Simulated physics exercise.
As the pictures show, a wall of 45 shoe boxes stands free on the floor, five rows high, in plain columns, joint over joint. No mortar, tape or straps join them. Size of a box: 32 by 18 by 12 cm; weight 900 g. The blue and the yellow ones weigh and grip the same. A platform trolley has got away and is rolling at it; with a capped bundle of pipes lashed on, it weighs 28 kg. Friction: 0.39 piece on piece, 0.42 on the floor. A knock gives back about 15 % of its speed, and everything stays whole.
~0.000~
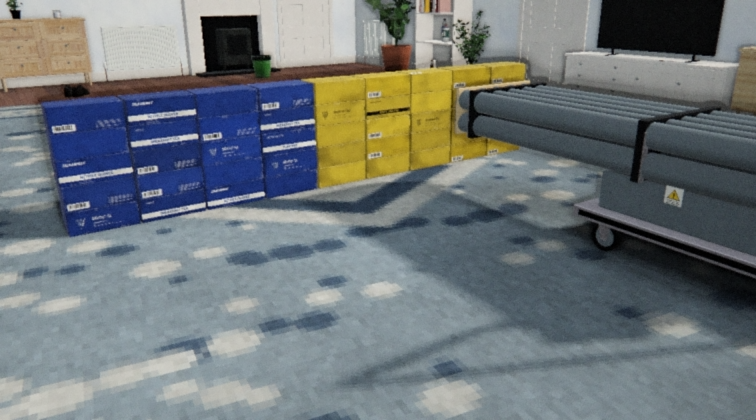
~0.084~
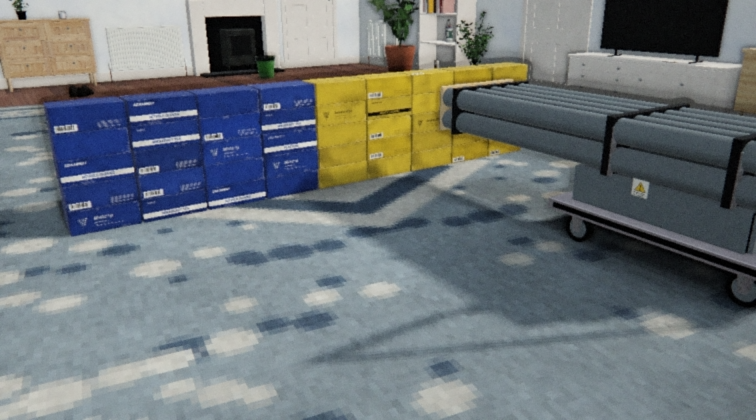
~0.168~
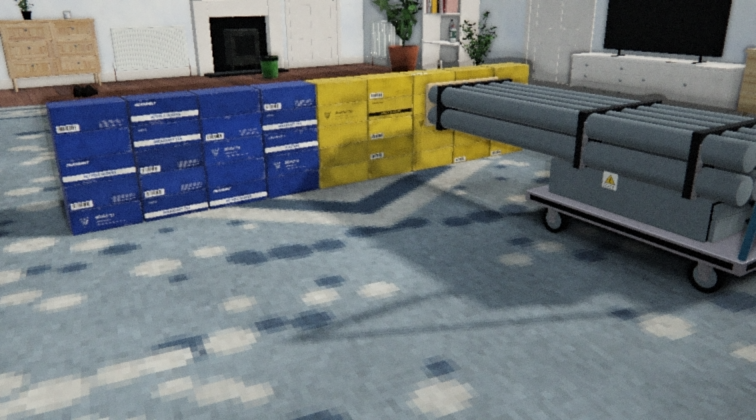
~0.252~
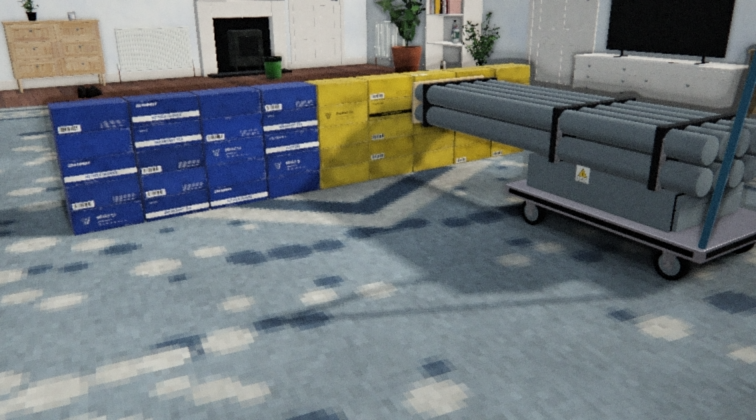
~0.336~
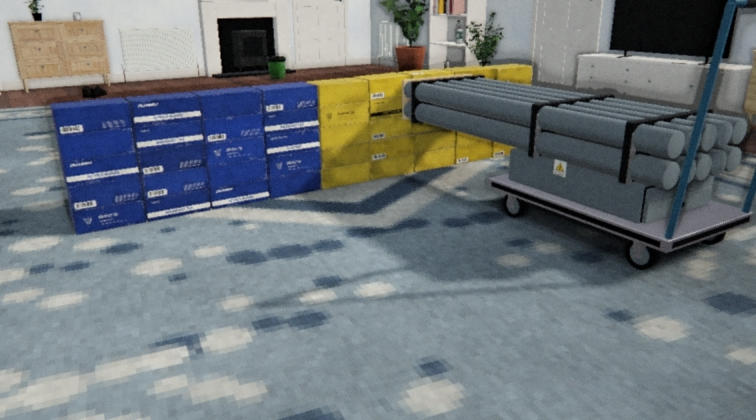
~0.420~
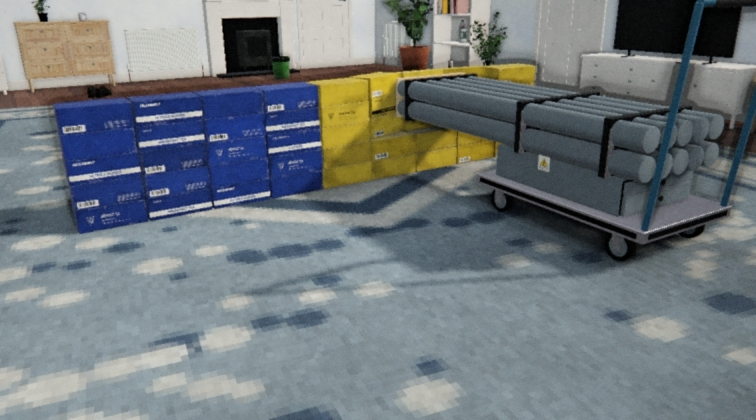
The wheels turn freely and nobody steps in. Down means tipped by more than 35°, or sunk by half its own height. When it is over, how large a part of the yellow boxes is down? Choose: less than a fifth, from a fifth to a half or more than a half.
The part is between a fifth and a half.
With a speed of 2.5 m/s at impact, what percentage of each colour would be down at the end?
Then yellow 40, blue 0 per cent.
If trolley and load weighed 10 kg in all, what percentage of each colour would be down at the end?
In that case yellow 40, blue 0 per cent.
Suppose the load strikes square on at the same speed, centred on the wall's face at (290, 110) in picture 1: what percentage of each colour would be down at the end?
In that case yellow 20, blue 40 per cent.
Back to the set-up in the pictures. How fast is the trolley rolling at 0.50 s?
About 1.1 m/s.
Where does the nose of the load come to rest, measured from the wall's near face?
About 120 cm past it.
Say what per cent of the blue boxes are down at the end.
Ending so: Blue 0 per cent.
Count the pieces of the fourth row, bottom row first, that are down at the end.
The count is 3.
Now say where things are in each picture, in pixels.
In the first picture (places mark the middle of the side facing us; the camera moves round a little), load (464, 104) 51 cm short of the wall; top yellow box (341, 92); top blue box (288, 97); nothing disturbed.
Load (447, 101) 37 cm short of the wall; top yellow box (342, 92), in the second picture.
Load (432, 98) 23 cm short of the wall; top yellow box (343, 92), in the third picture.
Load (419, 96) 10 cm short of the wall; top yellow box (344, 93), in the fourth picture.
Load (407, 93) 28 mm into the wall's line; top yellow box (345, 94); 9 disturbed, none down, in the fifth picture.
Load (401, 91) 13 cm into the wall's line; top yellow box (345, 93) shifted 12 mm; top blue box (293, 99); steepest lean 6°, the box at (416, 71); 11 disturbed, none down, in the sixth picture.
After 0.50 s, load 22 cm past the wall's line, still rolling; none of the 25 yellow boxes down (0 of 45 in all colours); top yellow box shifted 11 mm.
After 0.68 s, load 41 cm past the wall's line, still rolling; 9 of the 25 yellow boxes down (9 of 45 in all colours); top yellow box shifted 11 mm.
After 1.10 s, load 84 cm past the wall's line, still rolling; 9 of the 25 yellow boxes down (9 of 45 in all colours); top yellow box shifted 11 mm.
After 1.50 s, load 1.11 m past the wall's line, still rolling; 10 of the 25 yellow boxes down (10 of 45 in all colours); top yellow box shifted 12 mm.
At rest (2.2 s), load 1.21 m past the wall's line, stopped; 10 of the 25 yellow boxes down (10 of 45 in all colours); top yellow box shifted 12 mm; top blue box unmoved. That is 40 per cent. As the last picture would show them, middles, top yellow box near (337, 92), top blue box near (286, 97).
